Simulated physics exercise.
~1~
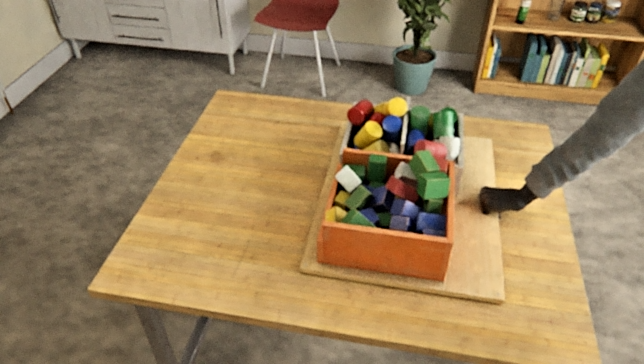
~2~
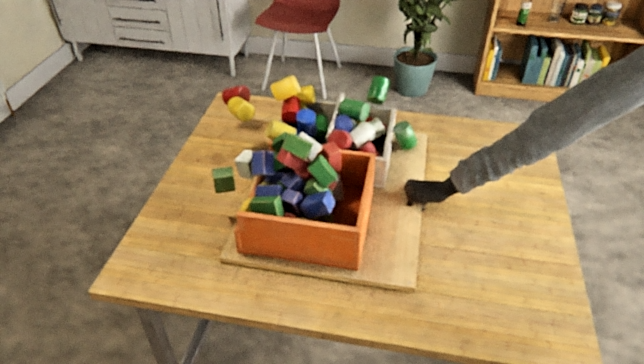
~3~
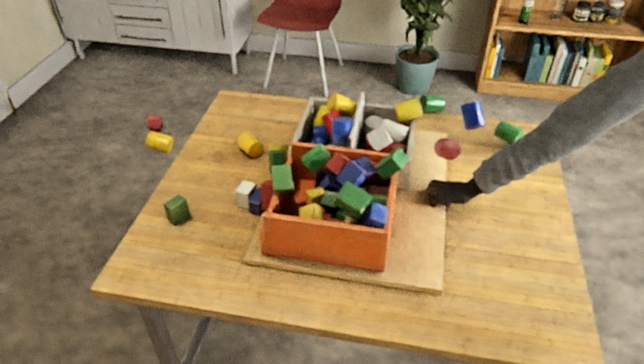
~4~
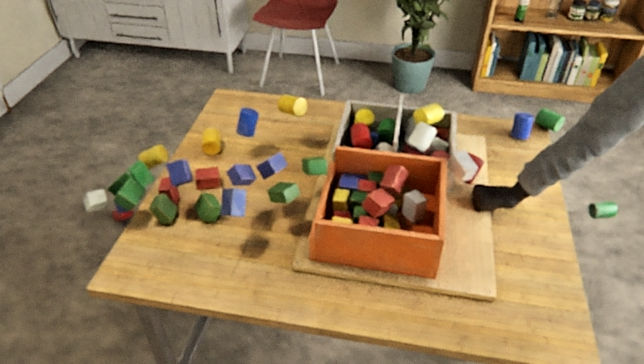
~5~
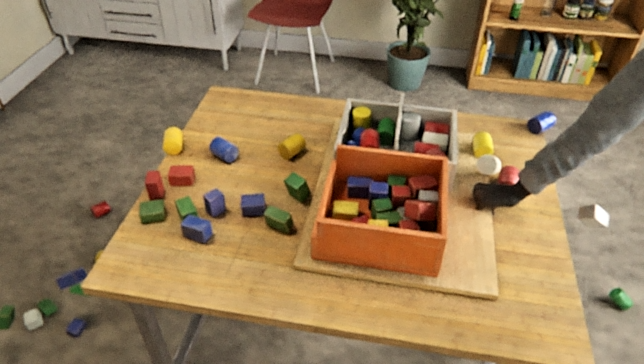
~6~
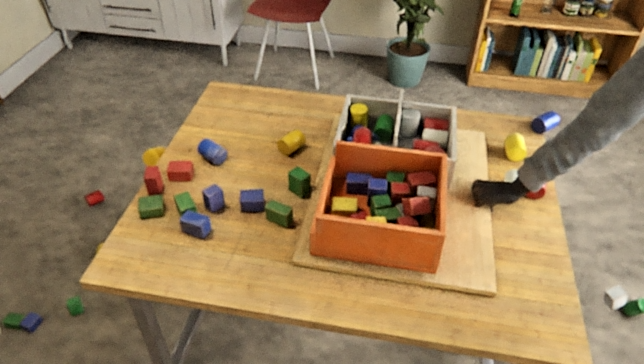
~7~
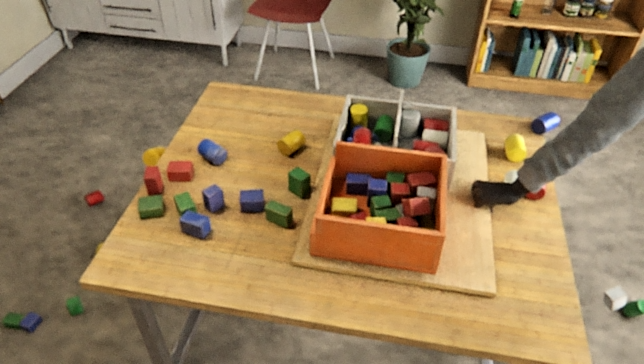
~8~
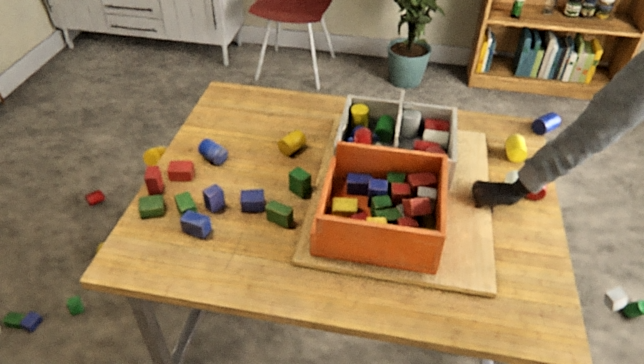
The video shows a gloved hand beside a board holding an orange box of colourful blocks and a white box of coloured cylinders as the board jerks left and right, flinging pieces out, until it stops with both boxes partly emptied and pieces scattered across the table and floor.
